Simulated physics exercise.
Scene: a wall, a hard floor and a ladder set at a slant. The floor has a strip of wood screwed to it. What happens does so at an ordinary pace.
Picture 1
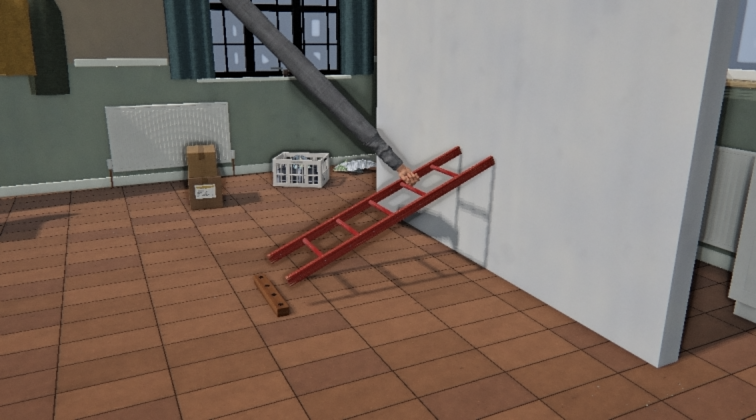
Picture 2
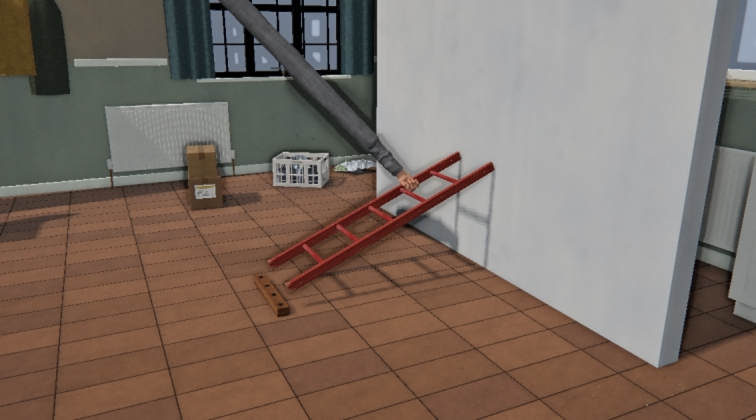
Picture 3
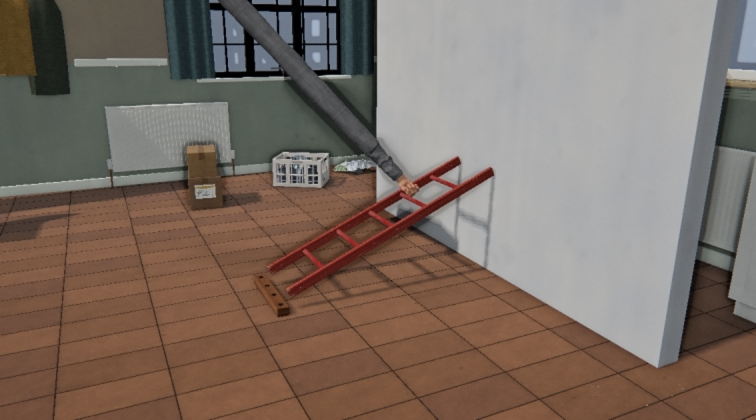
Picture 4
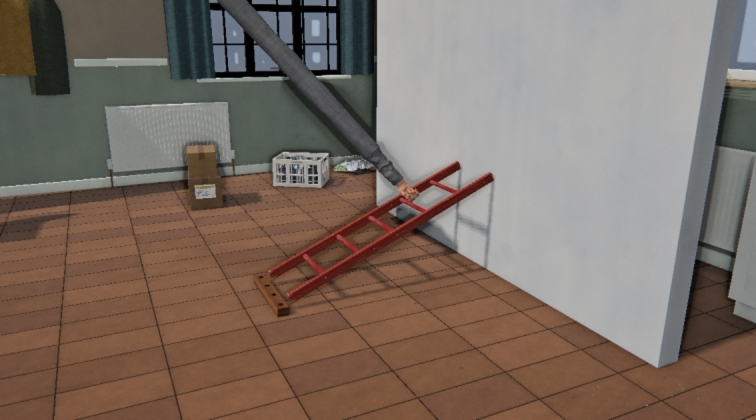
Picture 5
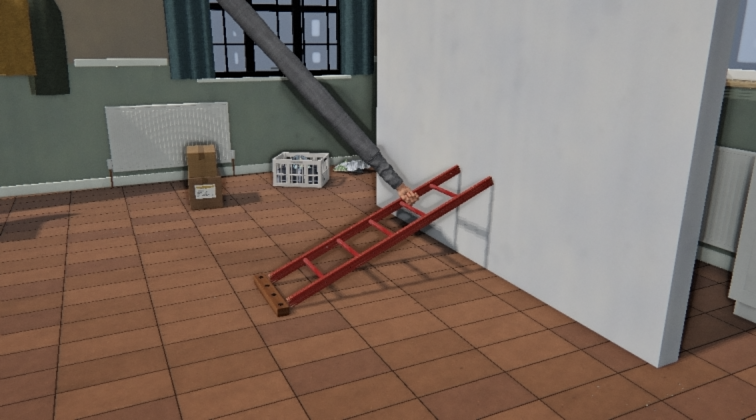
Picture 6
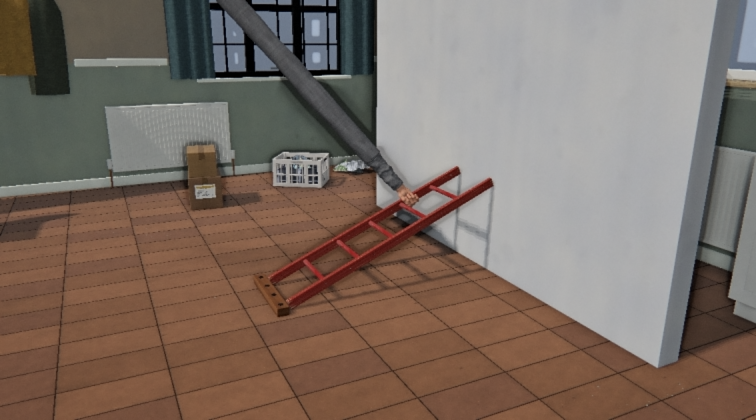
Red ladder leaning on a white wall sliding slightly down, a grey-sleeved arm holding it as its feet meet a wooden strip.
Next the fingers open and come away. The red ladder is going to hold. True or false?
True.
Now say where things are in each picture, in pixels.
The first picture shows still on the way; red ladder (382, 209); batten (271, 294).
The second picture shows still on the way; red ladder (382, 215); batten (271, 294).
The third picture shows still on the way; red ladder (382, 220); batten (271, 294).
The fourth picture shows still on the way; red ladder (382, 225); batten (271, 294).
The fifth picture shows still on the way; red ladder (382, 229); batten (271, 294).
The sixth picture shows in place, still held; red ladder (382, 231); batten (271, 294).
Then, 0.12 s after the last picture, red ladder moving near (382, 232).
At rest, the red ladder holds its place, near (382, 232).
